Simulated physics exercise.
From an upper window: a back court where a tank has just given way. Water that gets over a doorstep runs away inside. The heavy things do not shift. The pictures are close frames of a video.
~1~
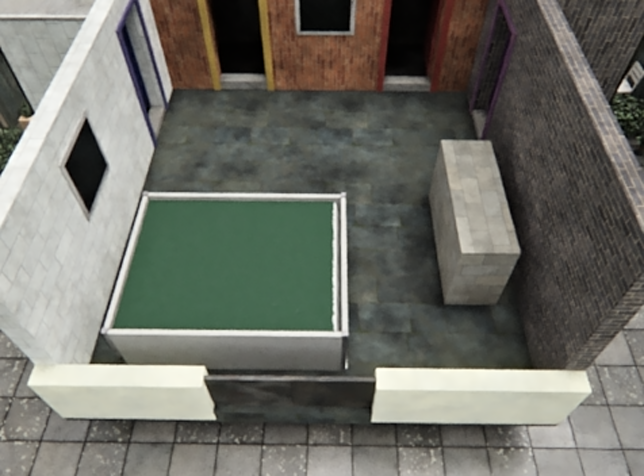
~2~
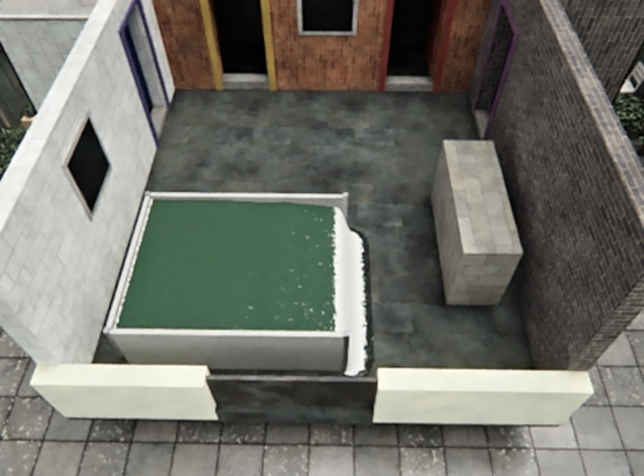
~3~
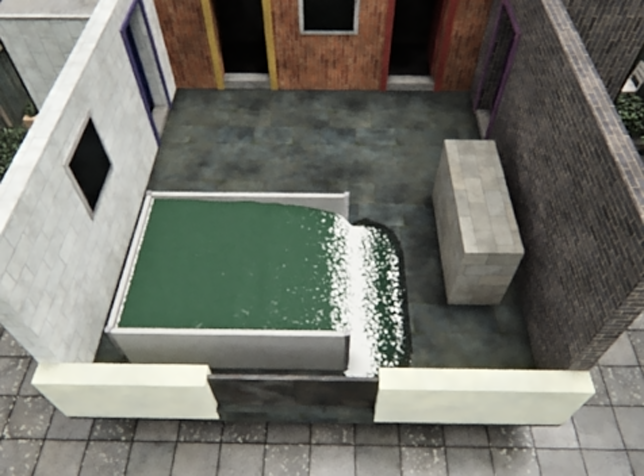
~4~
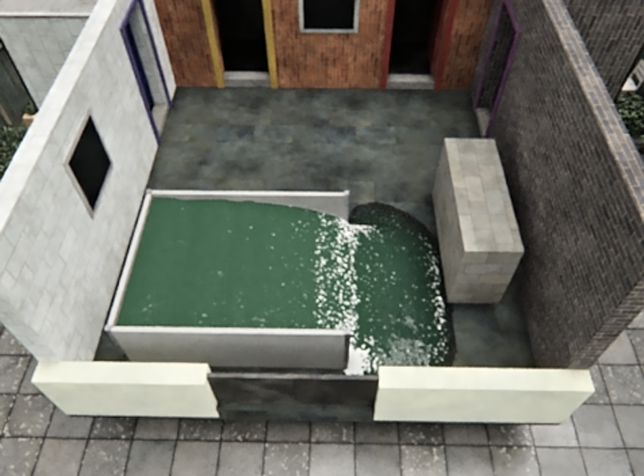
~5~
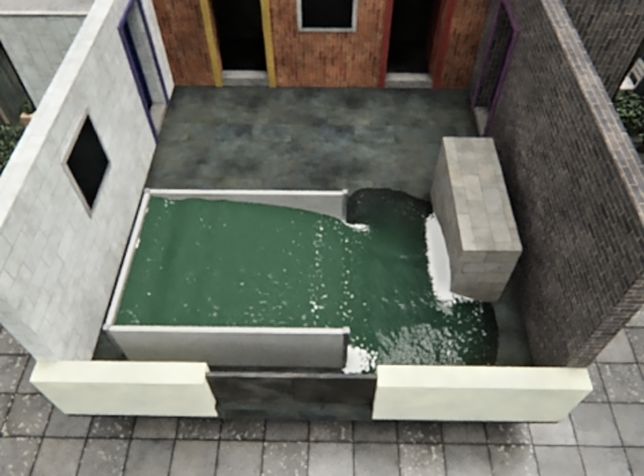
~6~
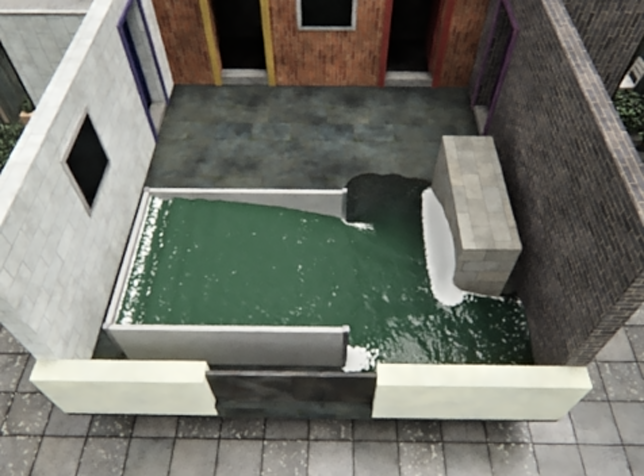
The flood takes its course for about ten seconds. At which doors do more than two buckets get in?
In the end: The yellow door admits no more than that; the red door lets in a lot; the purple door lets in a lot; the blue door lets in a lot.
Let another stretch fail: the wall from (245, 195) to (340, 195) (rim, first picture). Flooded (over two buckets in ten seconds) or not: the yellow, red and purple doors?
My reading: The yellow door floods; the red door floods; the purple door takes more.
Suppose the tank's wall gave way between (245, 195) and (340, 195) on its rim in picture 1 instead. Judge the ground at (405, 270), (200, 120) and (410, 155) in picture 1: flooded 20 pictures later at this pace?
In that order: No water, wet, awash.
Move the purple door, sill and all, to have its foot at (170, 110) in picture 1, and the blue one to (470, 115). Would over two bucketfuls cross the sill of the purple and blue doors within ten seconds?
Then: Purple door lets more in; blue door takes more.
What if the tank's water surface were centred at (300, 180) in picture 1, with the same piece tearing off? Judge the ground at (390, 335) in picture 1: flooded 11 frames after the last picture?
Answer: Under water.
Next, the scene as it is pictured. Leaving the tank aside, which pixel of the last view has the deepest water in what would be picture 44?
Around (152, 159).
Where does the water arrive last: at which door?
I say the blue door.
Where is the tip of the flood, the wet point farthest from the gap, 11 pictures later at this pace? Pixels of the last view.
Close to (468, 89).
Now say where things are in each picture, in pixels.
Still water in the open tank at (236, 261), in the first picture.
Water pours out at (342, 286) and has run to a hidden place, in the second picture.
The front is at a hidden place, out from the gap at (344, 287), in the third picture.
The front is at (402, 216), out from the gap at (343, 286), in the fourth picture.
Water pours out at (342, 286) and has run to a hidden place, in the fifth picture.
The front is at (534, 365), out from the gap at (341, 285), in the sixth picture.
A moment on, water covers 30 % of the floor; the yellow door not reached, the red door not reached, the purple door not reached, the blue door not reached.
Next, water covers 55 % of the floor; the yellow door not reached, the red door wet at the sill, nothing in, the purple door wet at the sill, nothing in, the blue door not reached.
Then, water covers 75 % of the floor; the yellow door wet at the sill, nothing in, the red door over two buckets in, the purple door wet at the sill, nothing in, the blue door not reached.
Later, water covers 90 % of the floor; the yellow door wet at the sill, nothing in, the red door far over two buckets in, the purple door over two buckets in, the blue door over two buckets in.
In the end, water covers 100 % of the floor; the yellow door wet at the sill, nothing in, the red door far over two buckets in, the purple door over two buckets in, the blue door far over two buckets in.
